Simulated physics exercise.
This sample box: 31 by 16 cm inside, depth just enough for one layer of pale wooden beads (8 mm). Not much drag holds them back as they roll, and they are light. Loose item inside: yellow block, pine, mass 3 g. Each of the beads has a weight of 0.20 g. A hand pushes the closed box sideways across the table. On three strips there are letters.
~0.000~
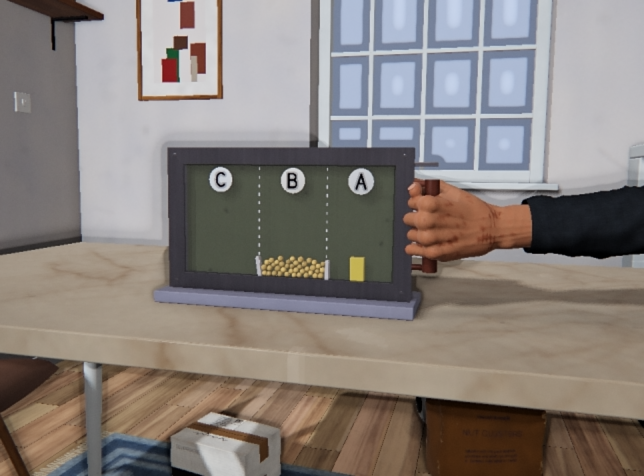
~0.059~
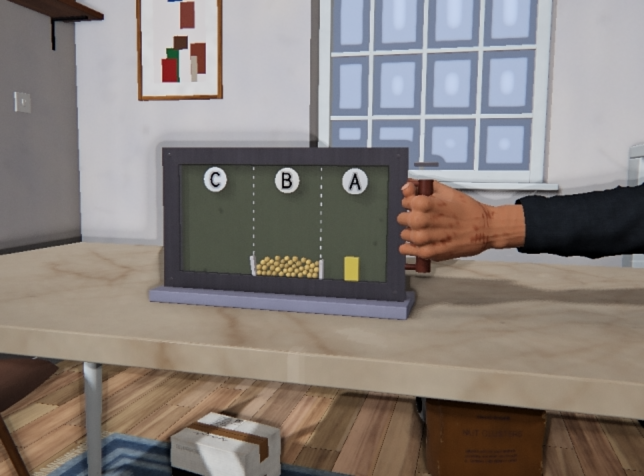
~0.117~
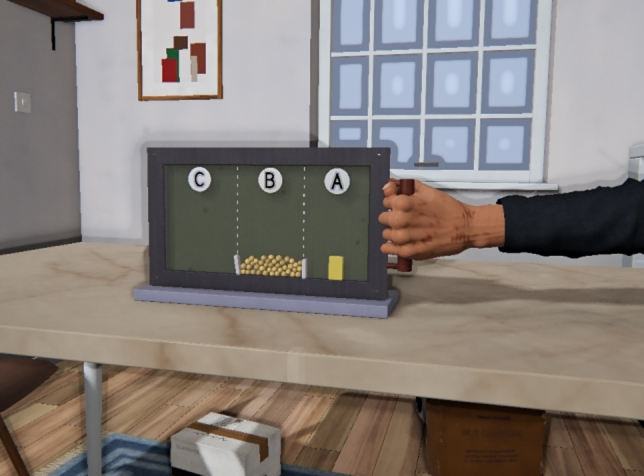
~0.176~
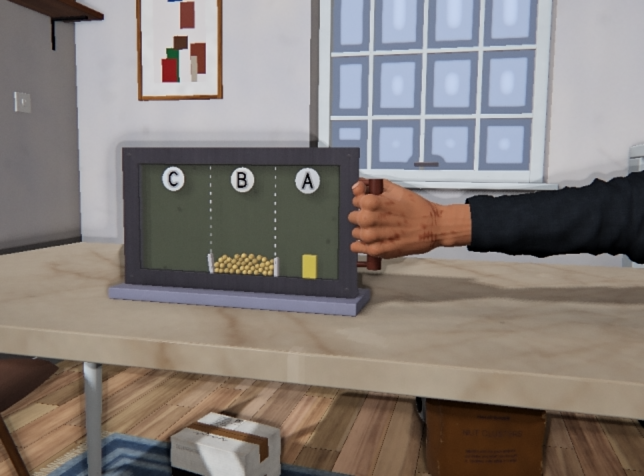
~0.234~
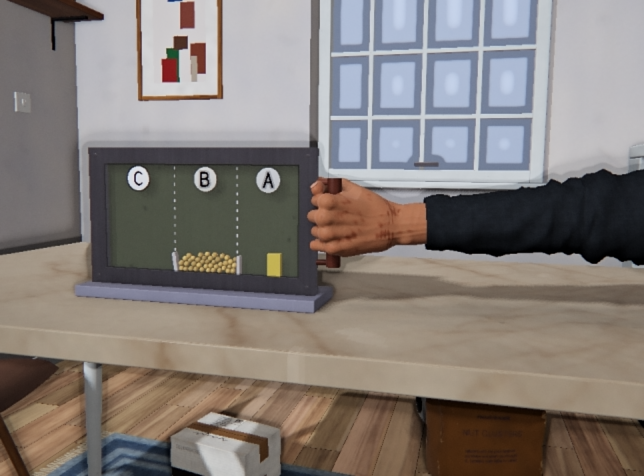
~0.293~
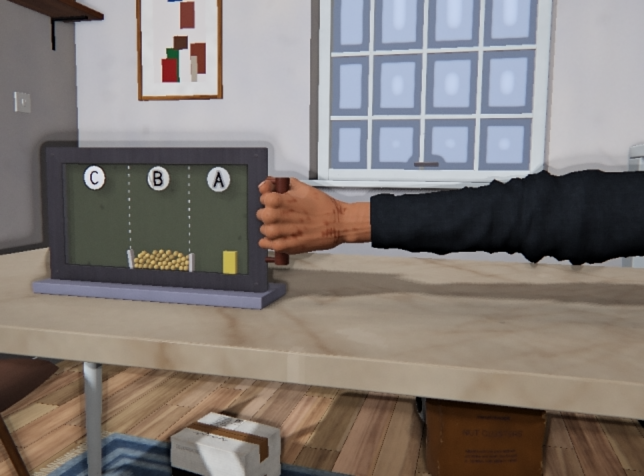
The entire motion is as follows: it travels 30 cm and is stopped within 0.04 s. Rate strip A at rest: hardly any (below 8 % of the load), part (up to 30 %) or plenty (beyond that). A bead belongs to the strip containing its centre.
A hardly any.
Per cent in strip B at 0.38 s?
Roughly 100 per cent of it.
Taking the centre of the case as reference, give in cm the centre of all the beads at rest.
The middle sits around 3 cm left of it and 7 cm below it.
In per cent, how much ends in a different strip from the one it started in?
Moved share: About 25 per cent.
By 0.38 s, it is 30 cm to the left; the beads' middle is in line with and 6 cm below the centre; B 100 %, C 5 %.
By 0.48 s, it is 30 cm to the left; the beads' middle is 2 cm left of and 6 cm below the centre; B 75 %, C 20 %.
By 0.63 s, it is 30 cm to the left; the beads' middle is 3 cm left of and 7 cm below the centre; B 75 %, C 25 %.
Settled by 1.2 s, it is 30 cm to the left; A 0 %, B 75 %, C 25 %.
